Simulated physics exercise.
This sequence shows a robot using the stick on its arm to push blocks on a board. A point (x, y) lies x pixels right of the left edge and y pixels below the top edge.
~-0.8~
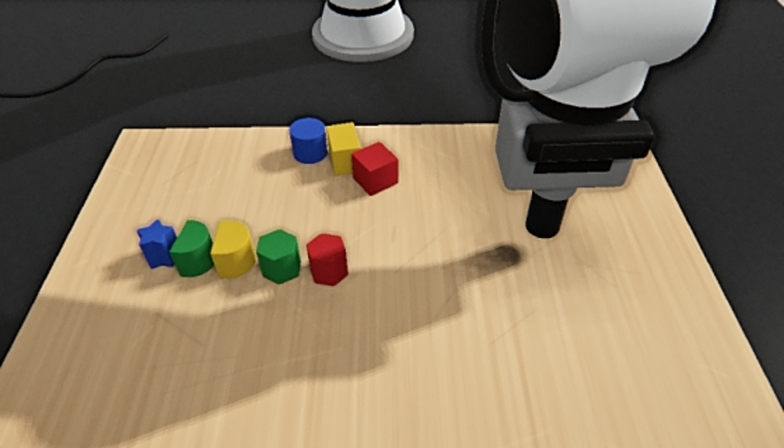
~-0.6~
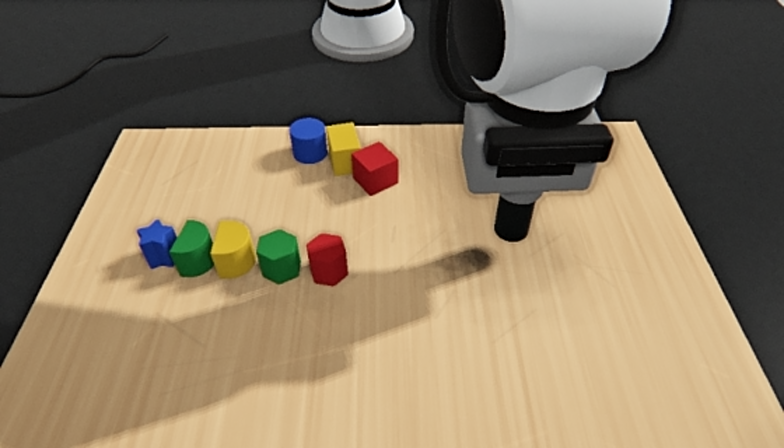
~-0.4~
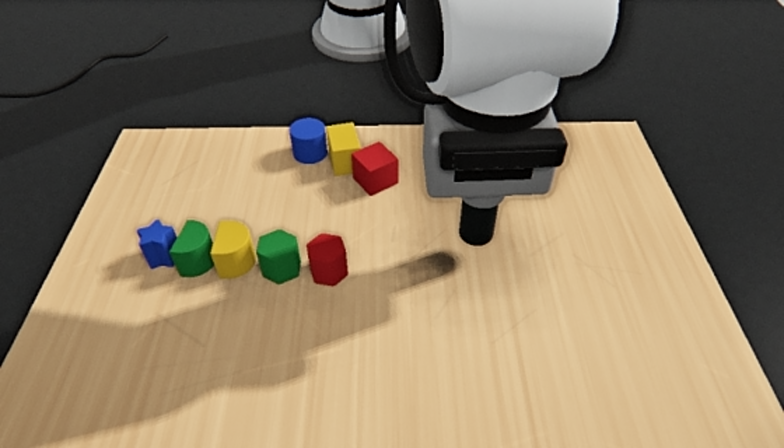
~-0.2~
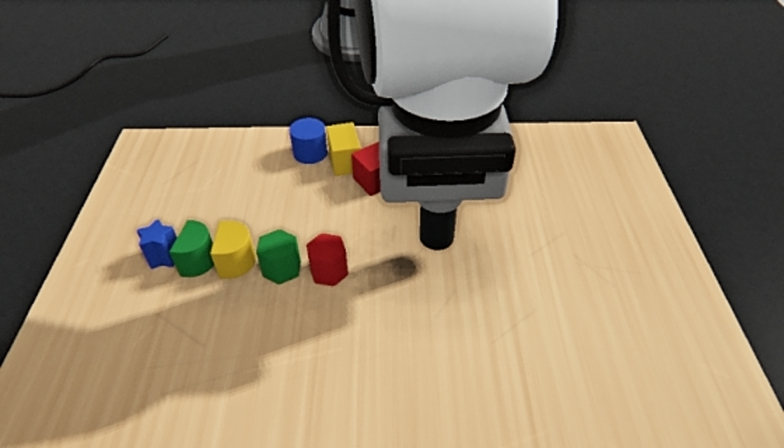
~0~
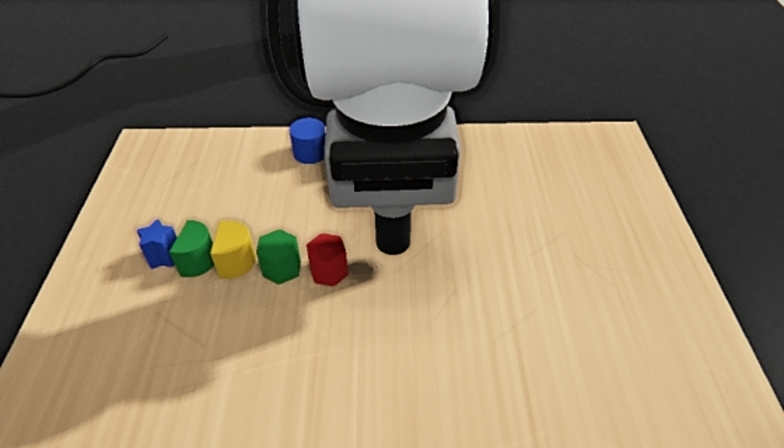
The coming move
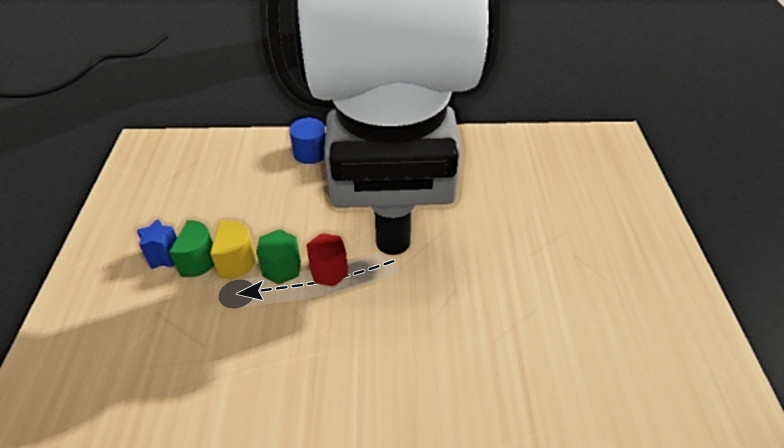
The clip opens on a wooden board with a row of five colored blocks at left, three more near the back, and a robot arm holding a dark stick at right. The arm glides steadily left, passing in front of the back group, and nears the row's red block while the blocks stay still.
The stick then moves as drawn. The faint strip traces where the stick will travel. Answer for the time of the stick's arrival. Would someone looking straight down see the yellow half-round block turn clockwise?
No, that is not how it ends up.
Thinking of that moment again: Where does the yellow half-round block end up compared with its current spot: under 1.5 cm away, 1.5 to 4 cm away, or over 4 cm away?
It goes a long way, over 4 cm.
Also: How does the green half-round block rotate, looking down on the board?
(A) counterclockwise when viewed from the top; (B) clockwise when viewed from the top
A: Counterclockwise when viewed from the top.
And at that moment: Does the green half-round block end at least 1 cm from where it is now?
Yes - that is the case.
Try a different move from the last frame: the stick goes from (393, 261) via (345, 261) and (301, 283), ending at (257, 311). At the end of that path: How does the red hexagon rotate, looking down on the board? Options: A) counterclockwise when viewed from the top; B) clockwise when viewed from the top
Option A.
Drawn move, from (393, 261) by way of (318, 282) to (237, 294).
What follows on the original path. One third of the way, stick at (342, 258); green hexagon at (269, 243); red hexagon at (306, 248), turned 20° clockwise.
Two thirds of the way, stick at (287, 268); green half-round block at (164, 229), turned 20° anticlockwise; yellow half-round block at (197, 221); green hexagon at (230, 232), turned 35° clockwise; red hexagon at (254, 250), turned 55° clockwise.
At the end, stick at (231, 276); green half-round block at (161, 227), turned 30° anticlockwise; yellow half-round block at (188, 209), turned 35° anticlockwise; green hexagon at (222, 218), turned 85° clockwise; red hexagon at (211, 246), turned 105° clockwise.
